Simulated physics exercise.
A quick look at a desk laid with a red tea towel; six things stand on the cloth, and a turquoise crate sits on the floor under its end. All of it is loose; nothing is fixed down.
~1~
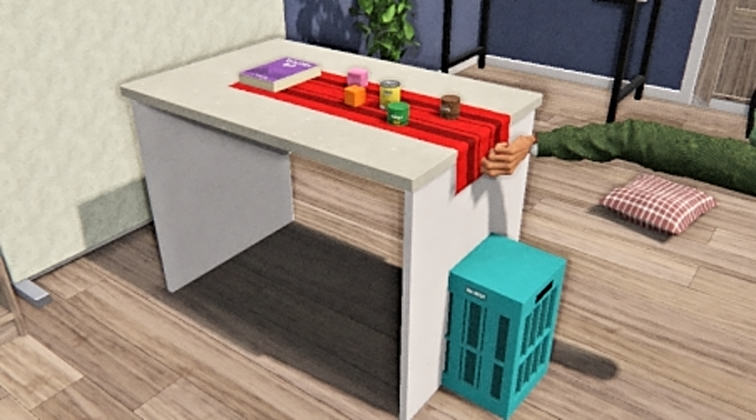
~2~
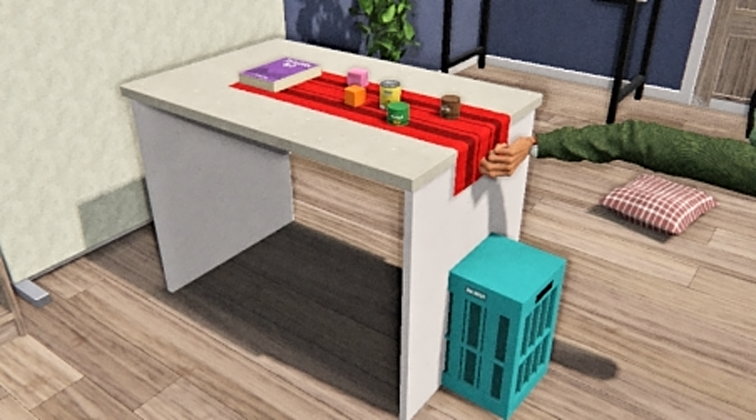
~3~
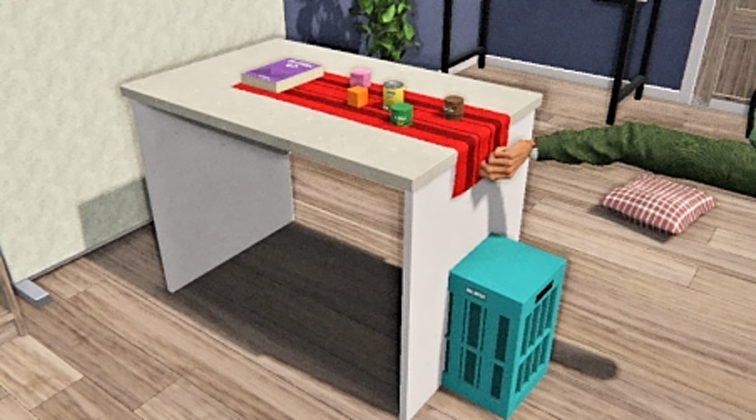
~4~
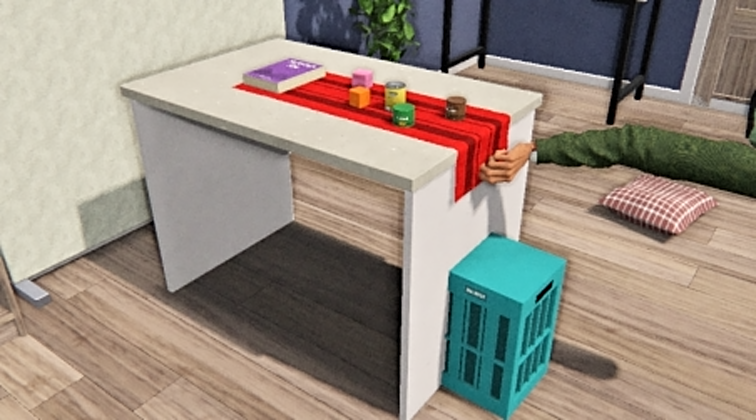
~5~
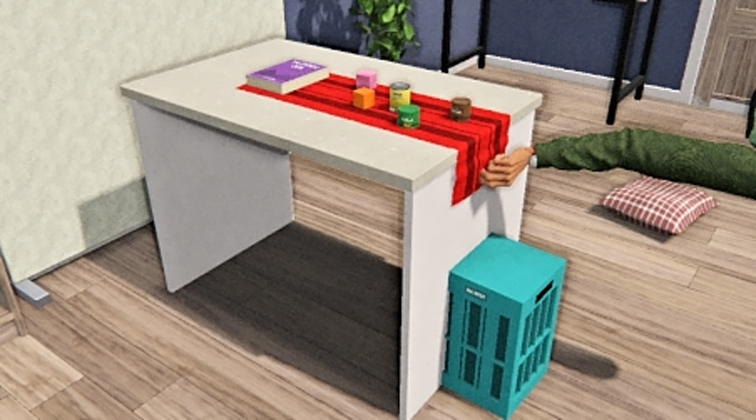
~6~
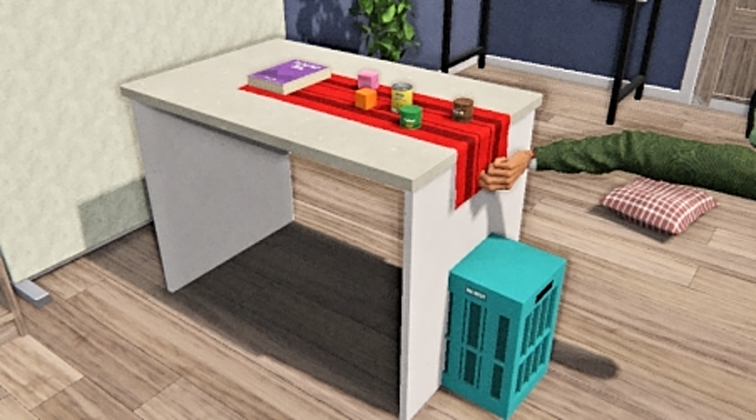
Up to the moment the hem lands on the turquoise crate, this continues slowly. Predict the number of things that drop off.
The number is two.
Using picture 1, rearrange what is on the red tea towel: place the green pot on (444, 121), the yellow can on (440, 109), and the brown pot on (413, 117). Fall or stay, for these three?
In the end the green pot is no longer on top, the yellow can is no longer on top, and the brown pot is no longer on top.
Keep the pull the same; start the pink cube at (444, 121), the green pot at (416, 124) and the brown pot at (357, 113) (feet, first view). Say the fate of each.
So, the pink cube ends up down, the green pot ends up down, the brown pot makes it through.
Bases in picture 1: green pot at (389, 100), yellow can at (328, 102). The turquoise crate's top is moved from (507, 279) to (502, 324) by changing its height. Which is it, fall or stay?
Green pot: Lost; yellow can: Safe.
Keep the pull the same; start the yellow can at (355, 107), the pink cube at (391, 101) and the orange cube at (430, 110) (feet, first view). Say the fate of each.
So the yellow can stays aboard, the pink cube stays aboard, and the orange cube leaves the top.
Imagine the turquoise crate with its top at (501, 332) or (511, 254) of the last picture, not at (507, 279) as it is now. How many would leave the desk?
Respectively 4 and 1.
Early on, hem near (479, 218); all still up.
Midway, hem on the crate; brown pot gone.
Finally, hem on the crate; brown pot and green pot gone. It carries off two.
